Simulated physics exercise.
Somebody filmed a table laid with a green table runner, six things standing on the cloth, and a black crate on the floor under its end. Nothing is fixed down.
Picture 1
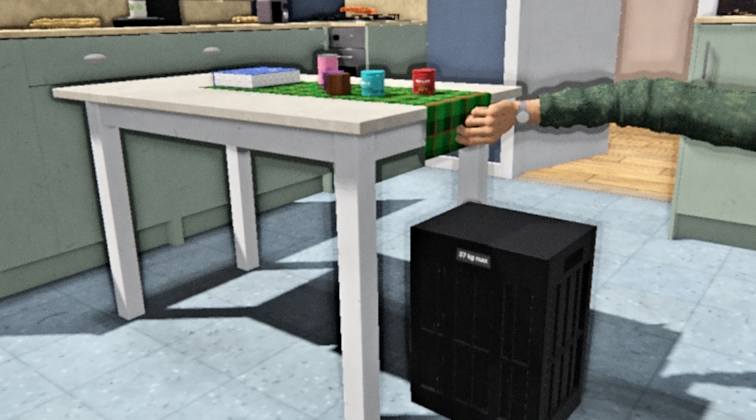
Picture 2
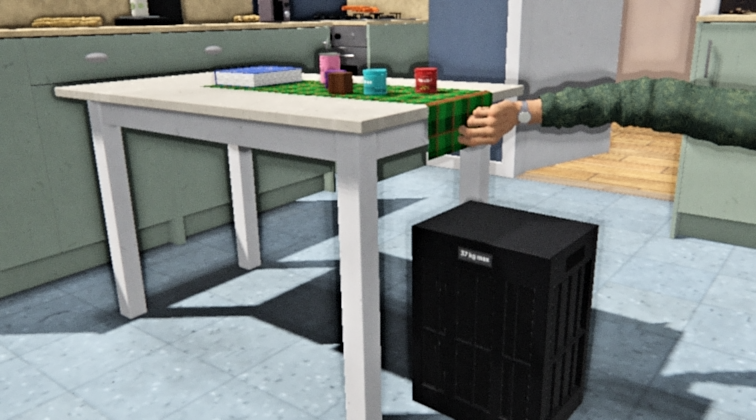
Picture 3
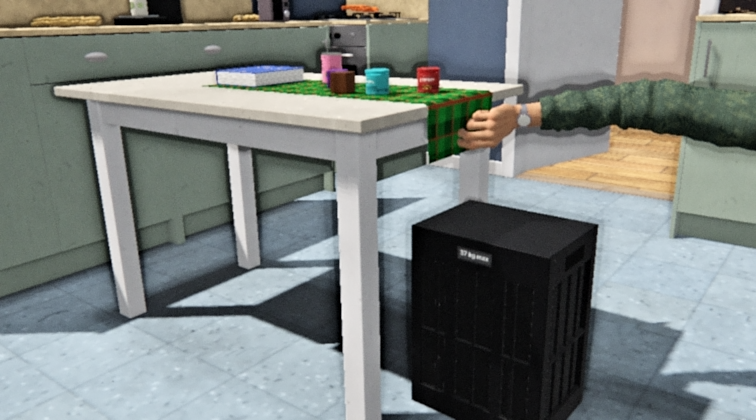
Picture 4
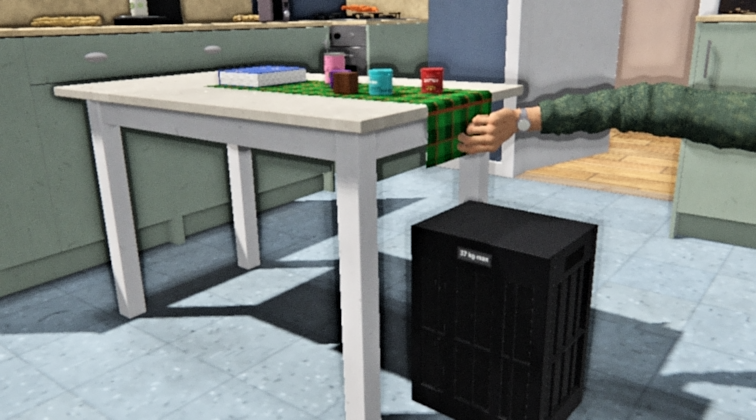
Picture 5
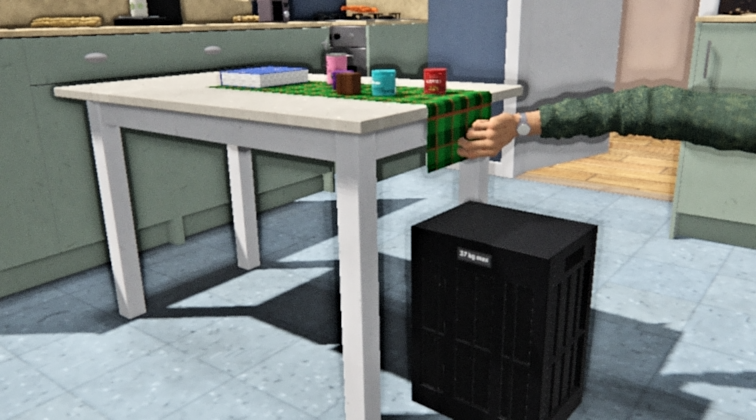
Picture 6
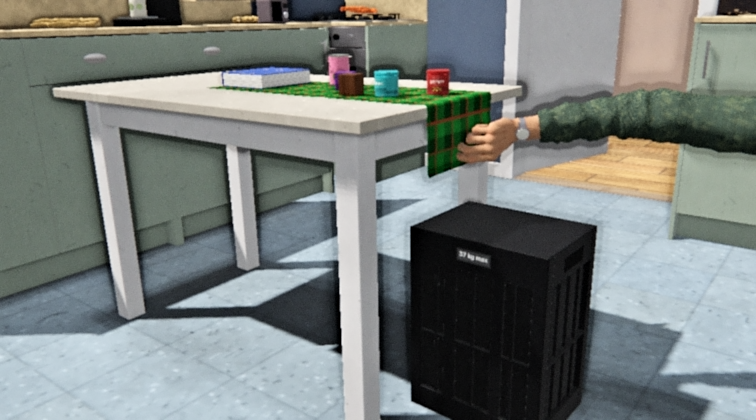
A green checked table runner slid slowly toward the right end of the white table as a hand pulled its hanging edge down, carrying the colored pots slightly rightward above a black crate.
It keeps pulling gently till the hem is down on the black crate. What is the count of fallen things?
It carries off one.
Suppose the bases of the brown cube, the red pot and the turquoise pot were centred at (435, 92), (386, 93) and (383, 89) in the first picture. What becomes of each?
The brown cube comes down, the red pot keeps its place on top, the turquoise pot remains up.
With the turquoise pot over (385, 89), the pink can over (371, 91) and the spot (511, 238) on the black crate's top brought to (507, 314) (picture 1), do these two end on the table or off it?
The turquoise pot falls; the pink can is carried off.
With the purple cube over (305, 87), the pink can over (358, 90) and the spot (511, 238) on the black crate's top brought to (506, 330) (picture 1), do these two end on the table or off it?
The purple cube stays on; the pink can drops off.
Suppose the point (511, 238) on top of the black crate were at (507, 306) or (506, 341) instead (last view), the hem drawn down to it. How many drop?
In that case 3 and 4.
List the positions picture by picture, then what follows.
In the first frame, hem (425, 160); red pot (424, 70); turquoise pot (373, 71); brown cube (338, 73); purple cube (334, 72); pink can (328, 55); top of the crate (511, 238).
In the second frame, hem (428, 160); red pot (426, 69).
In the third frame, hem (429, 164); turquoise pot (377, 70).
In the fourth frame, hem (426, 169); brown cube (345, 72); top of the crate (512, 237).
In the fifth frame, hem (427, 173); purple cube (343, 71).
In the sixth frame, hem (429, 178); red pot (439, 70); turquoise pot (386, 72); brown cube (351, 74); purple cube (345, 72); pink can (339, 55).
Soon after, hem near (461, 201); all still up.
After that, hem on the crate; red pot gone.
In the end, hem on the crate; red pot gone. The answer is one.
